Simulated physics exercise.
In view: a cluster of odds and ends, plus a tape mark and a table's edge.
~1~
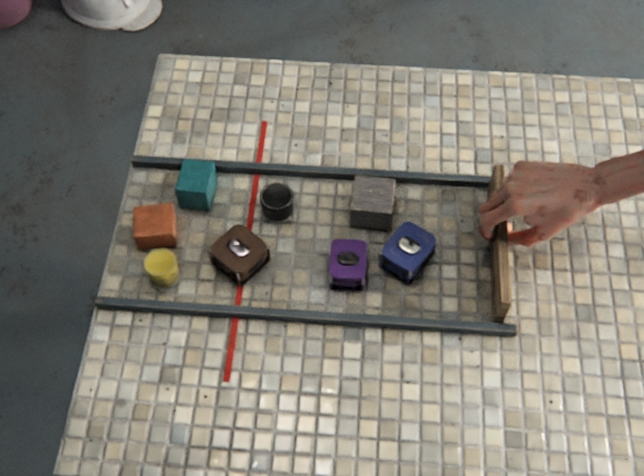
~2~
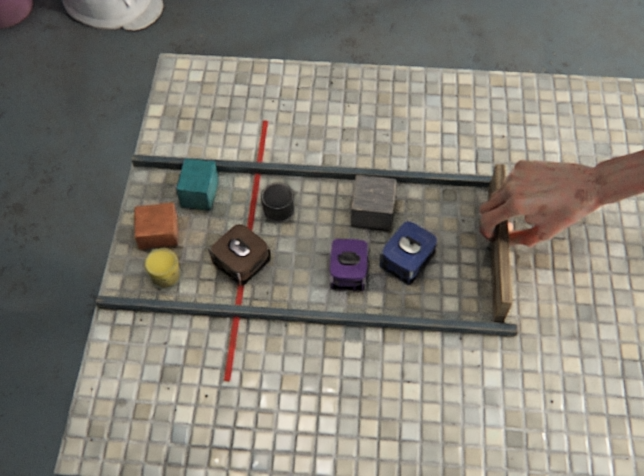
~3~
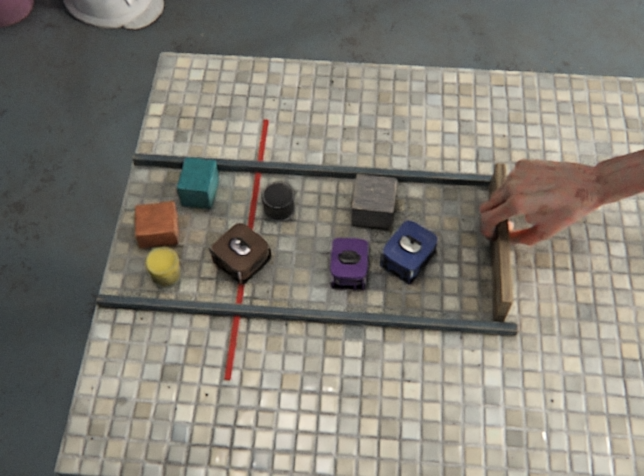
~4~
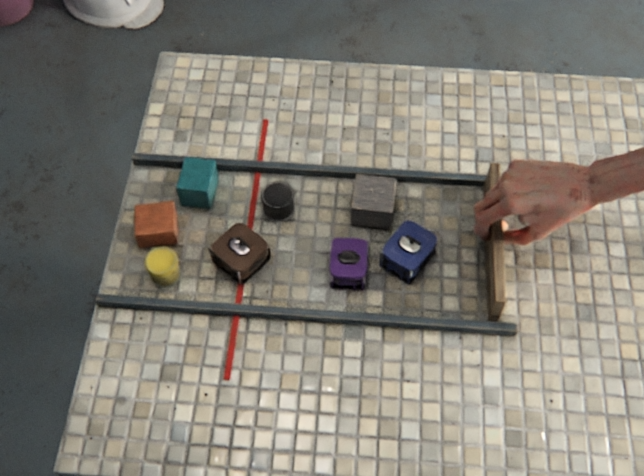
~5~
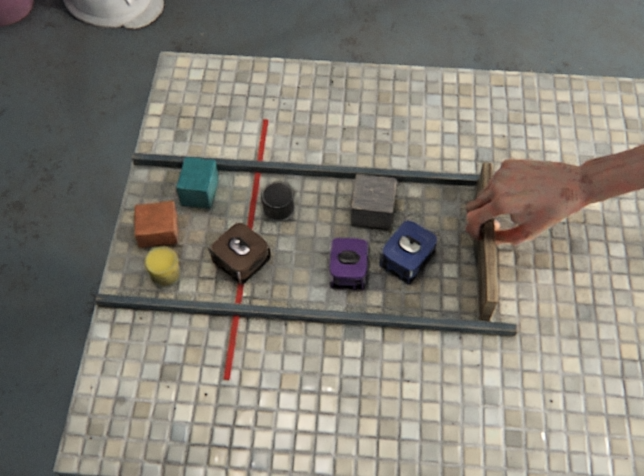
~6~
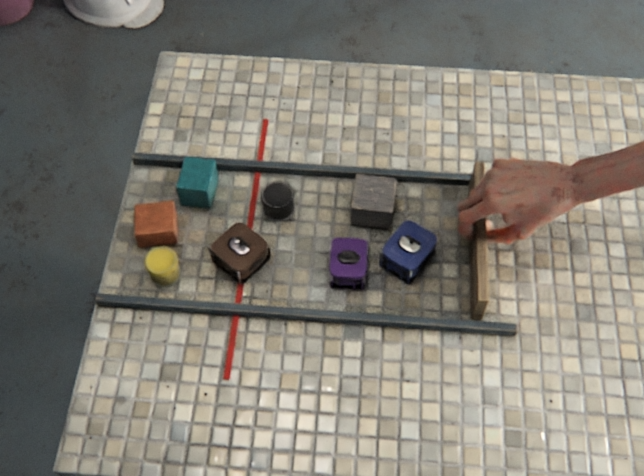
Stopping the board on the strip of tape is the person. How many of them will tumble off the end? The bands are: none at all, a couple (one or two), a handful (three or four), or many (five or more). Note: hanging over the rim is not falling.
Nothing drops.
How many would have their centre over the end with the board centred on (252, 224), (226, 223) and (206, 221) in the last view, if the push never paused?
Respectively, 0, 1 and 2.
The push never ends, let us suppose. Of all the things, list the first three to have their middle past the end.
Those would be the orange block, the brown case and the yellow pot, in that order.
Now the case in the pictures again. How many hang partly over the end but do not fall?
That adds up to 1.
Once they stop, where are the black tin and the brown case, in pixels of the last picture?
You'll find the black tin at roughly (196, 199) and the brown case at roughly (143, 249).
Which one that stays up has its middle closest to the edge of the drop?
The orange block is the one.
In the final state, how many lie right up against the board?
Result: 2 in all.
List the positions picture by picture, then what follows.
Orange block (155, 226); yellow pot (163, 269); turquoise block (197, 185); board (499, 242); tape (248, 238), in the first frame.
Yellow pot (164, 269); black tin (278, 203), in the second frame.
Turquoise block (198, 183); purple case (349, 264), in the third frame.
Orange block (156, 224); board (494, 241), in the fourth frame.
Yellow pot (163, 268); brown case (241, 253), in the fifth frame.
Orange block (156, 224); yellow pot (163, 267); turquoise block (198, 182); board (478, 240); tape (248, 236), in the sixth frame.
Soon after, none off yet; orange block at rest near (156, 224); yellow pot at rest near (163, 267); turquoise block at rest near (198, 182).
In the end, the number that fall off is zero.
